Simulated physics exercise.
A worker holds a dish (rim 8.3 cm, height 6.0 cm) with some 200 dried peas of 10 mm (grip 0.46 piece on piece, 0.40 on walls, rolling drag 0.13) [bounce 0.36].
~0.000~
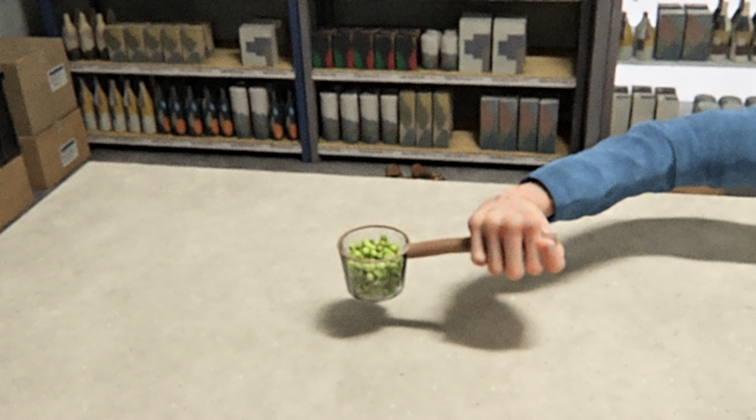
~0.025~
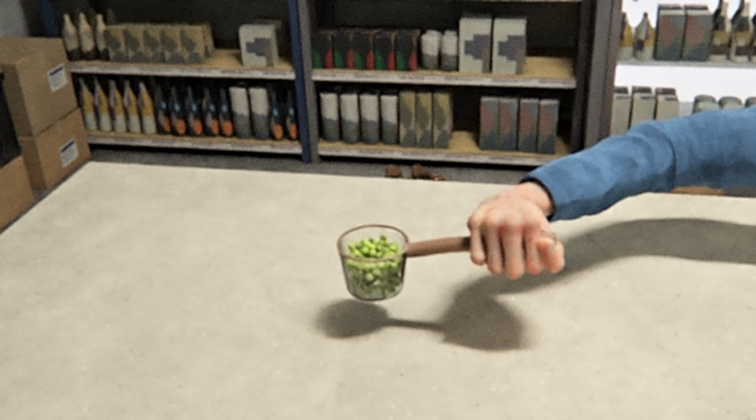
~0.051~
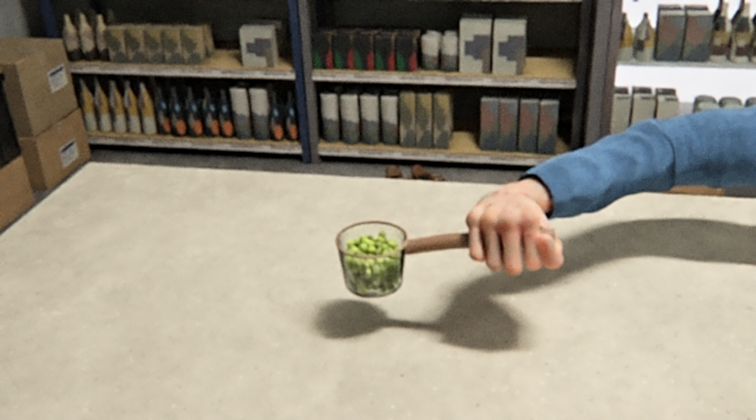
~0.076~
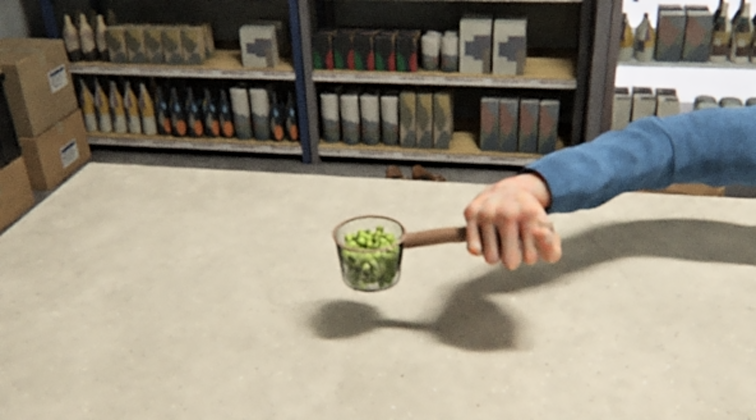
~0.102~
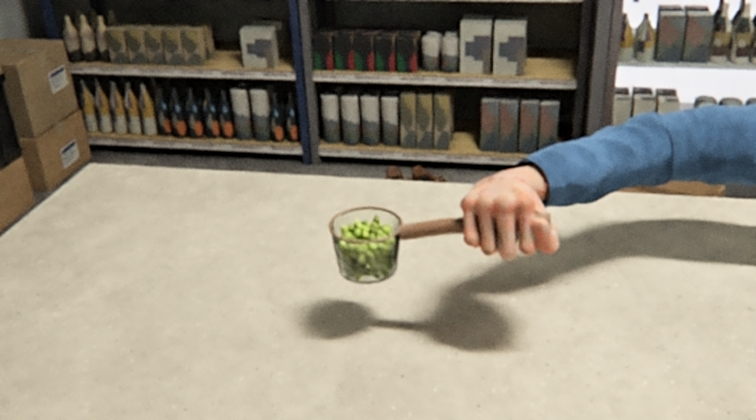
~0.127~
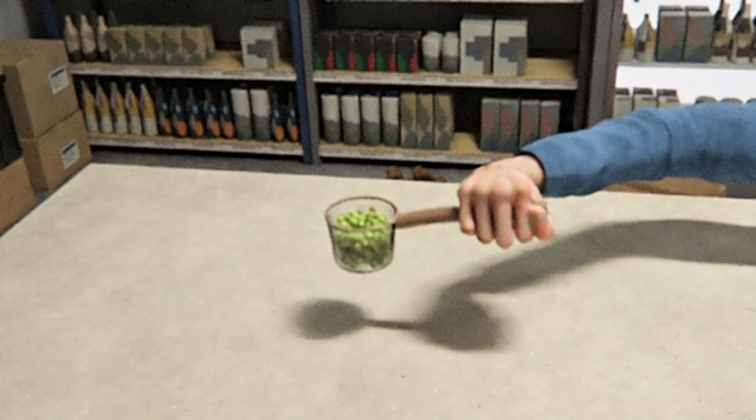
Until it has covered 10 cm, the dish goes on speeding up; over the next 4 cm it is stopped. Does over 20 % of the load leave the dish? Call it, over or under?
My call: Under.
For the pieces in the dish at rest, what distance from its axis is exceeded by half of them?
My best guess is close to 2.5 cm.
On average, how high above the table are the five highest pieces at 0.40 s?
I'd put it at some 24 cm.
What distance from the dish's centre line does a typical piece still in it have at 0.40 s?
2.5 cm or so.
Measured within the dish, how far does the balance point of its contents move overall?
Some 0.5 cm.
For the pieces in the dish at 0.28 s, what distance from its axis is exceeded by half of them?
It comes to around 2.5 cm.
After 0.28 s, dish 100 %; middle of the pieces not yet landed near (325, 154).
After 0.40 s, dish 95 %; middle of the pieces not yet landed near (326, 165).
After 0.52 s, dish 95 %; middle of the pieces not yet landed near (328, 171).
Then, at 0.63 s, dish 95 %; middle of the pieces not yet landed near (330, 168).
At rest (1.0 s), dish 95 %.
